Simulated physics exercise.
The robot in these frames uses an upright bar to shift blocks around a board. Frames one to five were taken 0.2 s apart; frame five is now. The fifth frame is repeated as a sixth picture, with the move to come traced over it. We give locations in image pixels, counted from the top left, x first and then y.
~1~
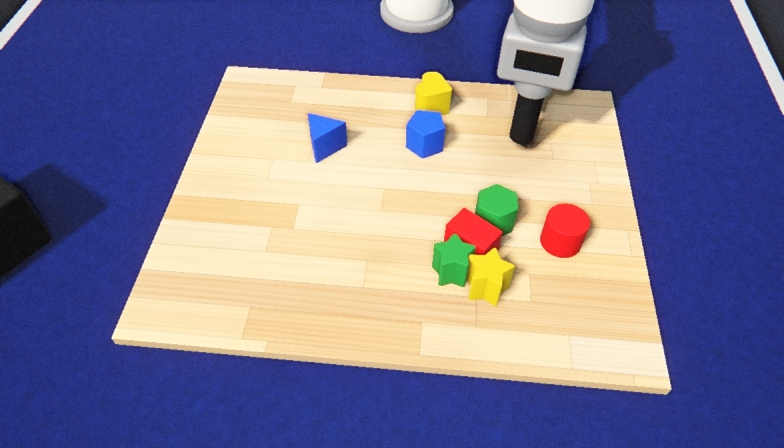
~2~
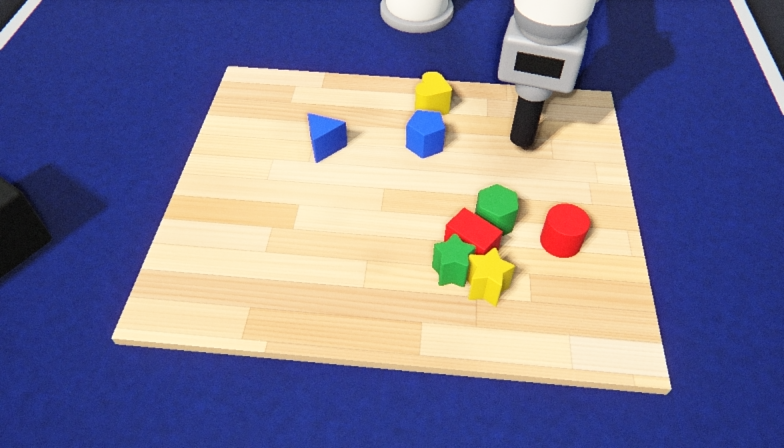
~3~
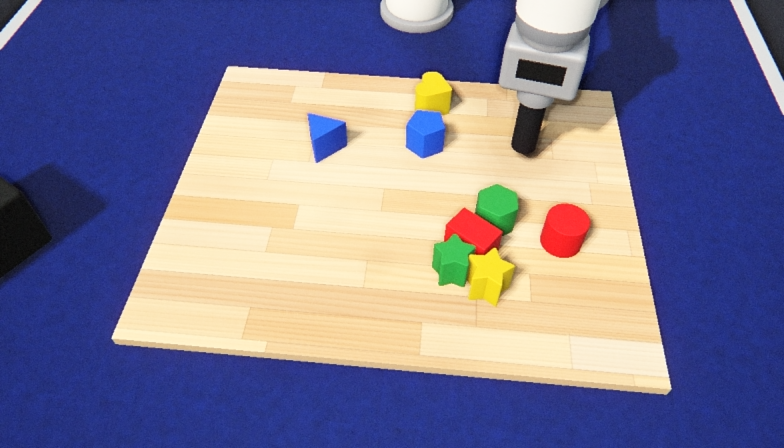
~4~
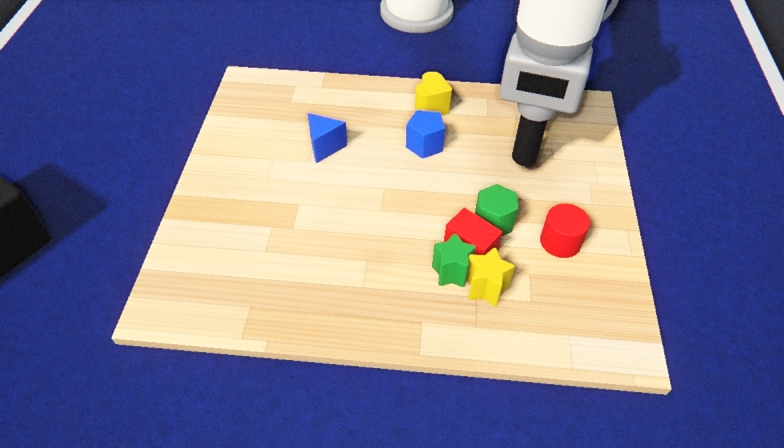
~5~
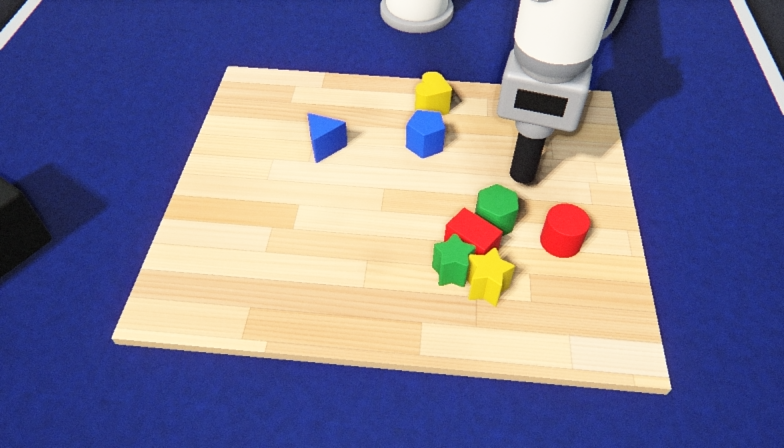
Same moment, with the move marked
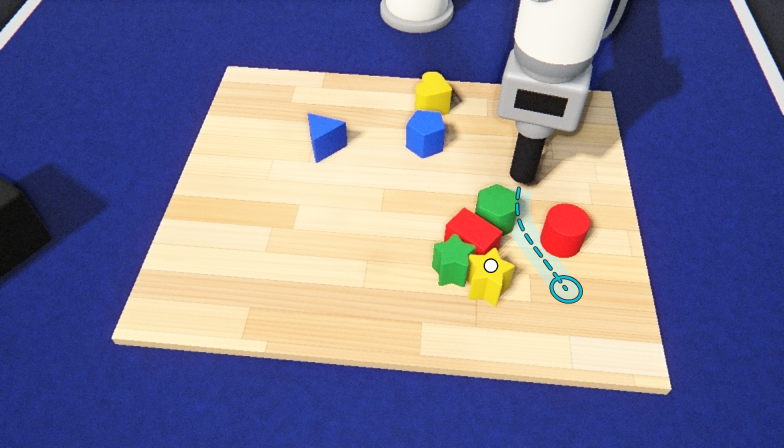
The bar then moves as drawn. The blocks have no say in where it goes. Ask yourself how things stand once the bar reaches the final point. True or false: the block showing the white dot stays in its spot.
Verdict: True.
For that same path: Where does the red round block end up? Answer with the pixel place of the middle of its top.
So, by the moment the path ends, you'll find the top centre of the red round block at (587, 231).
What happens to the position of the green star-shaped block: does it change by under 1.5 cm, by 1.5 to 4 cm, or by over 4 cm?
That one ends up within 1.5 cm of where it is now.
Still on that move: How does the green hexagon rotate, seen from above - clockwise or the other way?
Top view: Clockwise.
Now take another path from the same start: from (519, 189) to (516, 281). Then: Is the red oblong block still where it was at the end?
Answer: No.
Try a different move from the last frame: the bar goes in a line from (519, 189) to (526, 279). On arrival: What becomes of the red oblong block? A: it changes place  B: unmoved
I choose A.
The drawn path runs from (519, 189) via (519, 221) and (540, 254), ending at (566, 289); the dot is on the yellow star-shaped block.
On the path given first. One third of the way, bar (523, 207); green hexagon (496, 207), turned 30° clockwise.
Two thirds of the way, bar (545, 242); green star-shaped block (453, 252); red oblong block (469, 229); green hexagon (497, 210), turned 45° clockwise; red round block (582, 227).
At the end, bar (572, 276); green star-shaped block (453, 252); red oblong block (469, 229); yellow star-shaped block not moved; green hexagon (497, 210), turned 45° clockwise; red round block (587, 231).
